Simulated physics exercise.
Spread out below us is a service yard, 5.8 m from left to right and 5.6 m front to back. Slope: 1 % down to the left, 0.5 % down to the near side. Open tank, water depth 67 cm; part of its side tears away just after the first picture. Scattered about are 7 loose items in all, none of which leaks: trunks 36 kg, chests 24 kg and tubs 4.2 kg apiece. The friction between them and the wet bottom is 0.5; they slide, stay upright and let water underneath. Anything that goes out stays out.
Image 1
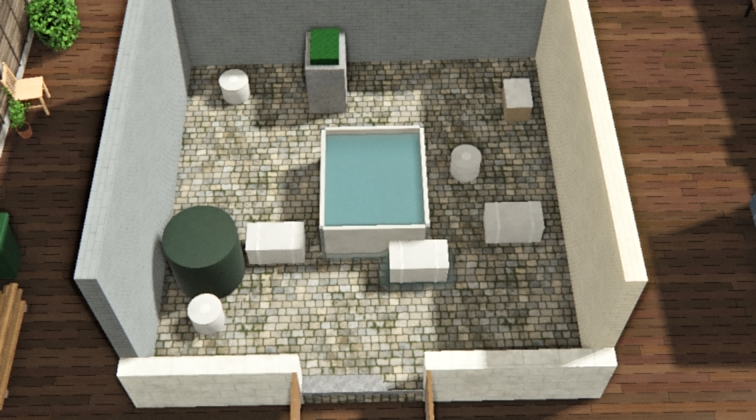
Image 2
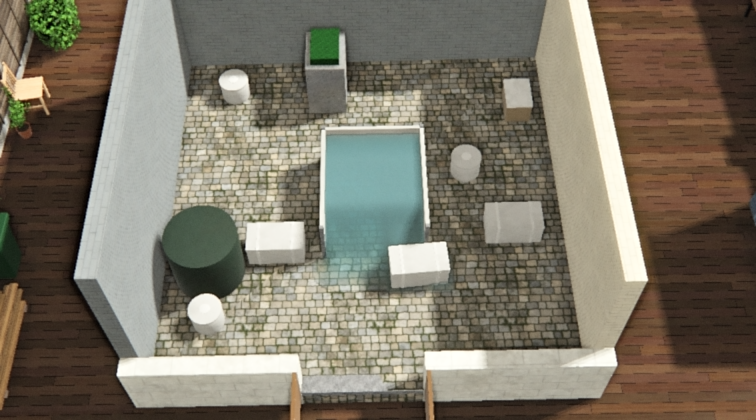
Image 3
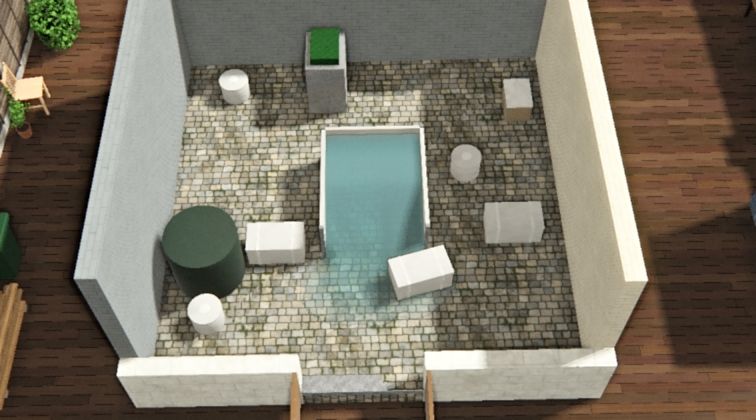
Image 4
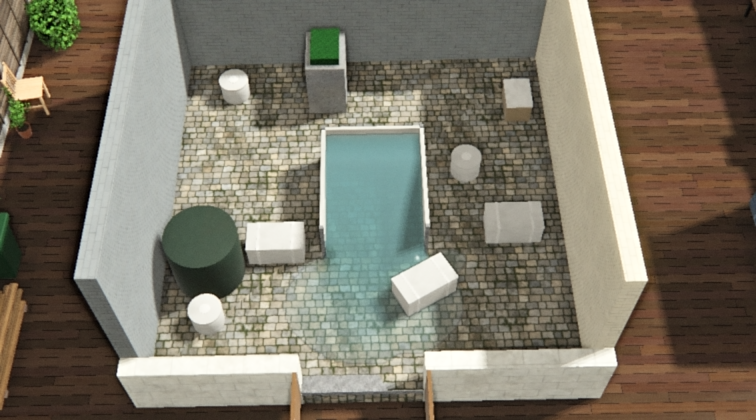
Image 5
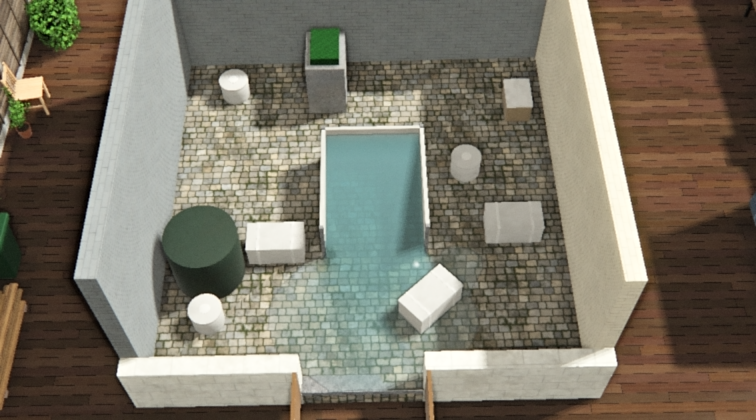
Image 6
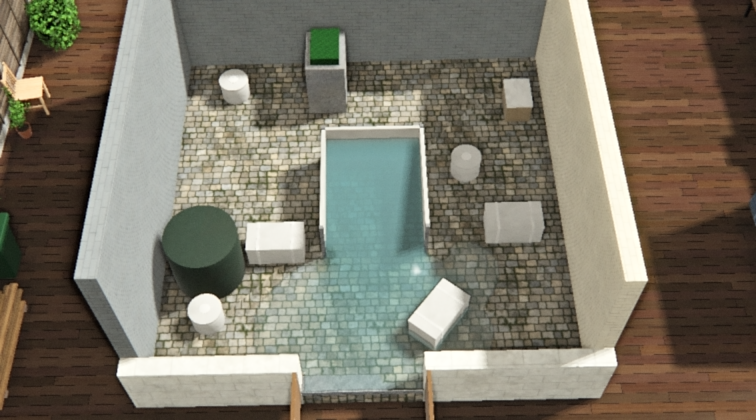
In a walled, cobbled yard, the near side of a square tank gives way and water spreads across the paving toward the front opening, while one white block nearby slides forward and turns; the other objects stay put.
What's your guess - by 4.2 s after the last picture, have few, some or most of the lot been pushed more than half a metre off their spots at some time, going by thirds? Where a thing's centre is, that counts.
I'd guess few, under a third.
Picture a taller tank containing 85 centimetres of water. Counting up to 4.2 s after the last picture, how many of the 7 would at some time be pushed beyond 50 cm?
It would come to 2 of them.
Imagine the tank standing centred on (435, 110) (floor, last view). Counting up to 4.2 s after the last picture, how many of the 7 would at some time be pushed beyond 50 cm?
In that case the number is 3.
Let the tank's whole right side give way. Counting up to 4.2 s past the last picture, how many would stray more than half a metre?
Then the count would be 4.
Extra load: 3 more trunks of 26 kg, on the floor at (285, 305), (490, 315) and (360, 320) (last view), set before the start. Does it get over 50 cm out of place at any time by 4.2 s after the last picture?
Beyond it, beyond it, beyond it.
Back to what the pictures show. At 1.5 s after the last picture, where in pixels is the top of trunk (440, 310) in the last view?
About (556, 329), give or take.
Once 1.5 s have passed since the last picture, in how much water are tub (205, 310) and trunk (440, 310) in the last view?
Depths: Near 3 cm, then near 15 cm.
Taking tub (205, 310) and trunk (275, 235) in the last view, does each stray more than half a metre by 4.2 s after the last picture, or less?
Taking them in turn: The first is above the mark and the second is below the mark.
Then, 0.4 s after the last picture 1 of 7 are over 50 cm from their spots; 0 afloat.
Then, 1.5 s after the last picture 1 of 7 are over 50 cm from their spots; 1 afloat.
Then, 2.8 s after the last picture 1 of 7 are over 50 cm from their spots; 1 afloat.
Then, 4.2 s after the last picture 2 of 7 are over 50 cm from their spots, and 2 have been at some point; 1 afloat.
